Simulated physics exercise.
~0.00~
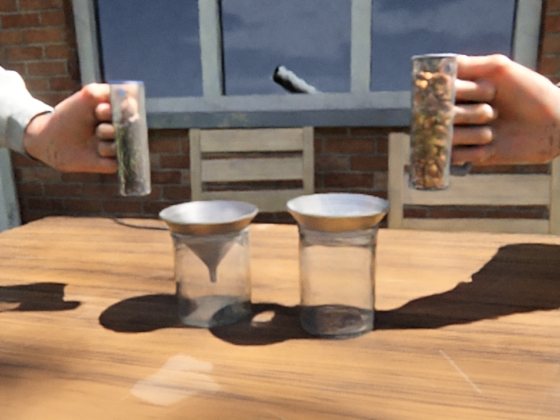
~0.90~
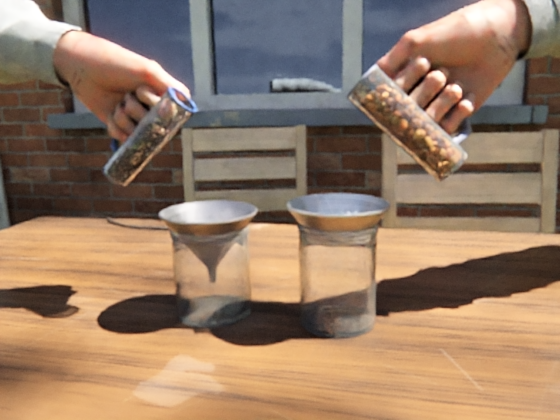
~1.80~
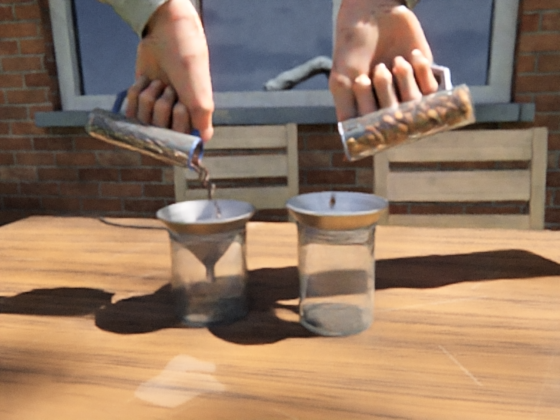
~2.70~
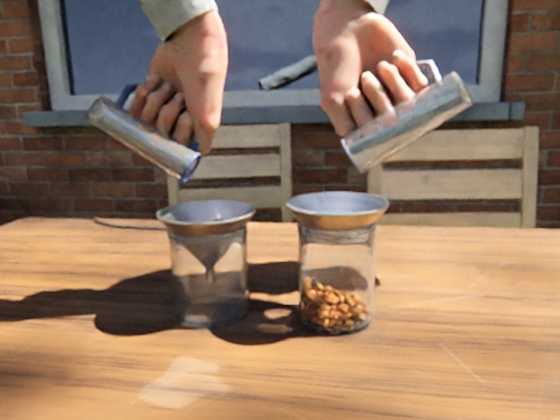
We see two hands tip clear cups of small, dry, loose pieces over two funnels set in glass jars on a wooden table, pouring until both cups are emptied; brown pieces lie in the right jar, while the left jar stays empty, its contents held up in the funnel.
